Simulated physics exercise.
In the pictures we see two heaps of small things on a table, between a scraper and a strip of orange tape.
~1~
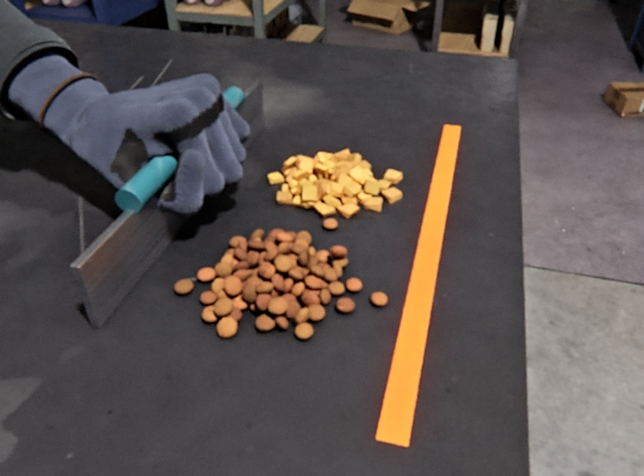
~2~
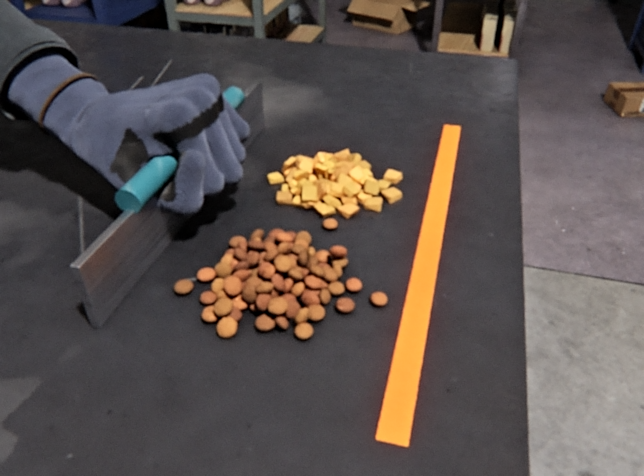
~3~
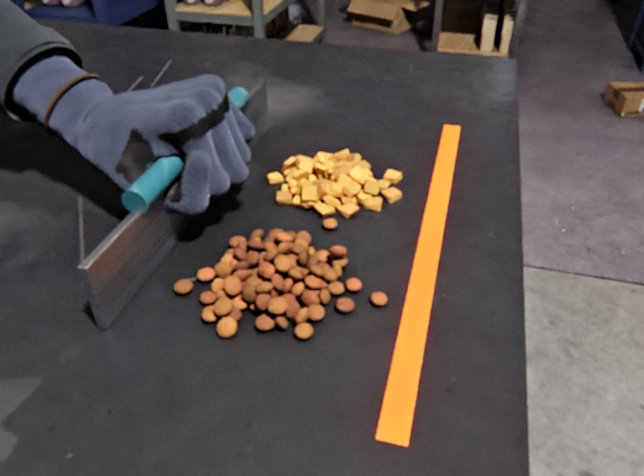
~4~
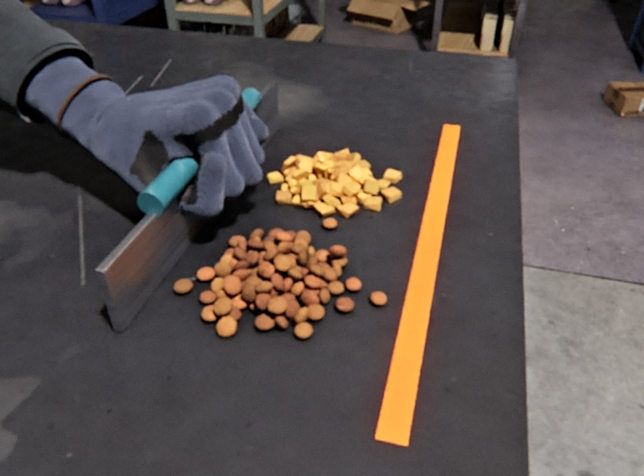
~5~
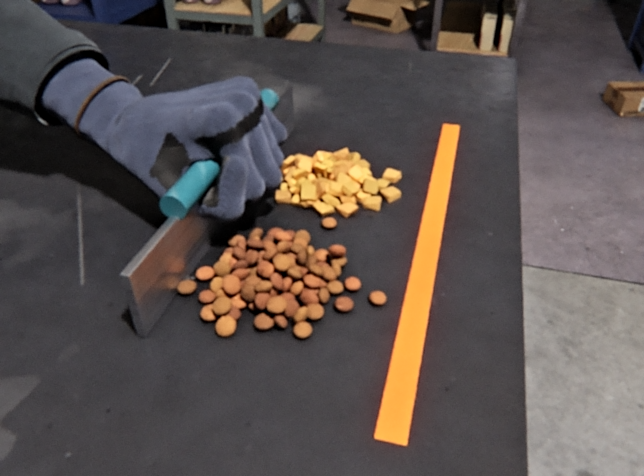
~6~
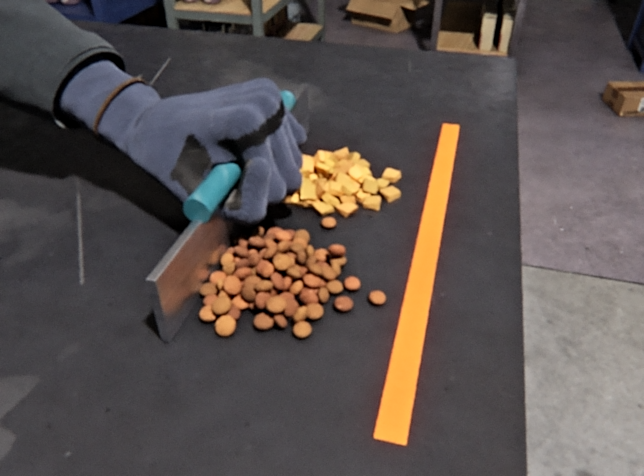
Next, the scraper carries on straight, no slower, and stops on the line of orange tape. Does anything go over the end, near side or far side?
Nearer portion: Some of it falls. Farther portion: Some of it falls.
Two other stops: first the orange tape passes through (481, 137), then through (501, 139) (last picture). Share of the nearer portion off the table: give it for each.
Off the table: Some 70 per cent first, 100 per cent second.
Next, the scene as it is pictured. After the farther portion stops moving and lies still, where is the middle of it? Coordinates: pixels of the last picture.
Looks to me like it ends up close to (484, 201).
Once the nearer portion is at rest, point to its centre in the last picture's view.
The middle comes to rest roughly at (472, 307).
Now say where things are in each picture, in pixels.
In the first frame, scraper at (104, 275), at rest; orange tape at (451, 134), about a palm's width from the edge; edge at (524, 252); nearer portion at (274, 275), many bits of dog kibble; farther portion at (324, 179), many cereal squares.
In the second frame, scraper at (104, 275), at rest; farther portion at (323, 179).
In the third frame, scraper at (111, 276); nearer portion at (274, 275).
In the fourth frame, scraper at (127, 279); farther portion at (323, 178).
In the fifth frame, scraper at (150, 283); nearer portion at (273, 274).
In the sixth frame, scraper at (174, 287); orange tape at (450, 133); edge at (523, 251); nearer portion at (272, 273), a stray few pushed along; farther portion at (323, 178), a stray few pushed along.
Then, 0.39 s after the last picture, scraper still moving, near (352, 168); nearer portion all on the table, its front near (433, 336); farther portion all on the table, its front near (447, 202).
Then, 0.79 s after the last picture, scraper stopped at the orange tape; nearer portion a small part over the edge; farther portion a small part over the edge.
At rest, scraper stopped at the orange tape; nearer portion a small part over the edge; farther portion a small part over the edge.
